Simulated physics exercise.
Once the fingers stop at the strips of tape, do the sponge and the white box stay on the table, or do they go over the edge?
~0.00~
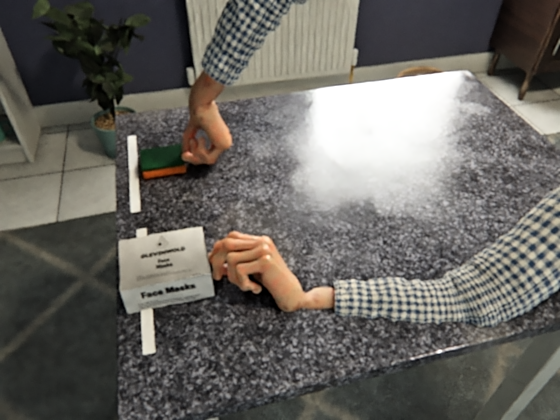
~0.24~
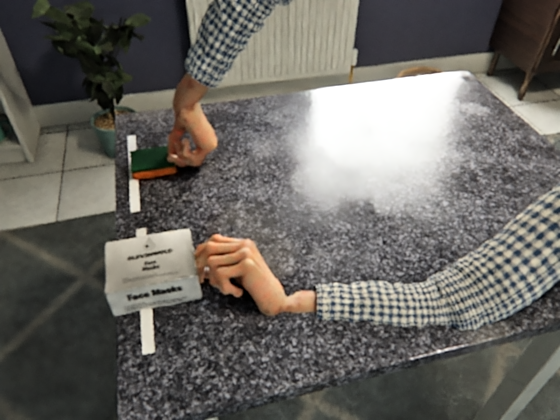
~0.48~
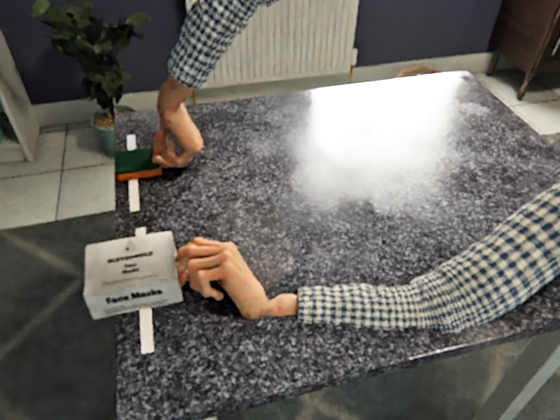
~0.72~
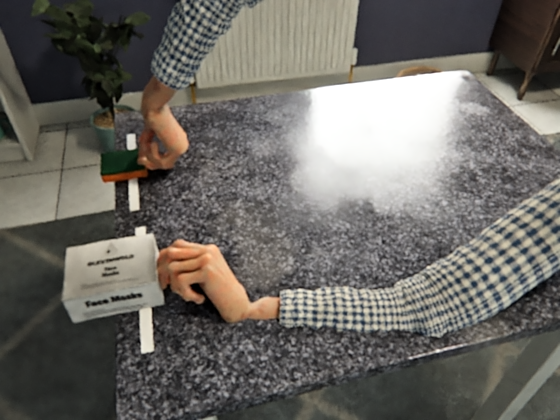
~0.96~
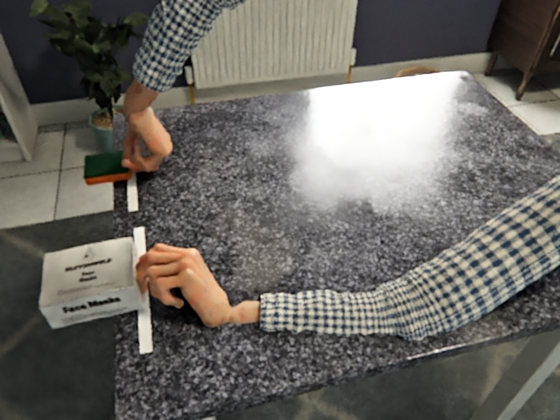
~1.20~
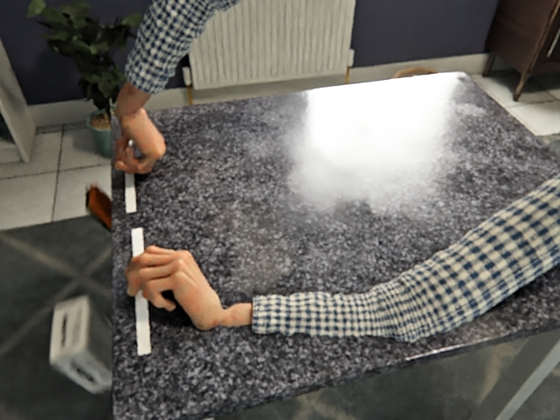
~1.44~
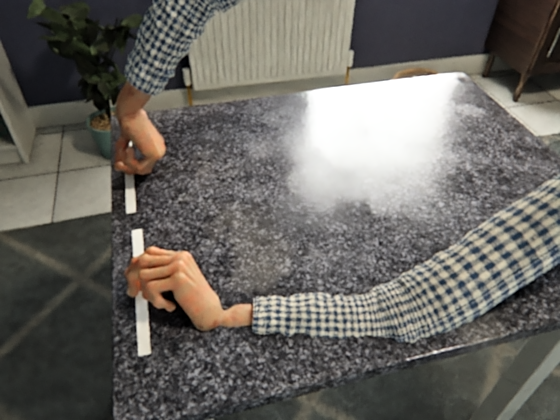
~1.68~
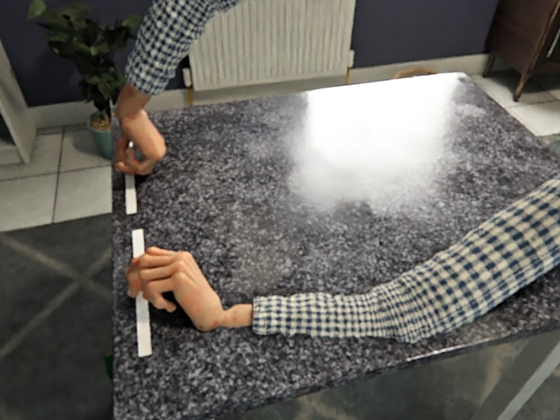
Both go over the edge, as the orange sponge falls off the table and the white box falls off as well.
In this clip, two hands in checked sleeves slowly push an orange and green sponge and a white face mask box leftward across strips of white tape on a speckled tabletop, until both tip over the edge and drop out of sight while the hands stop at the tape.
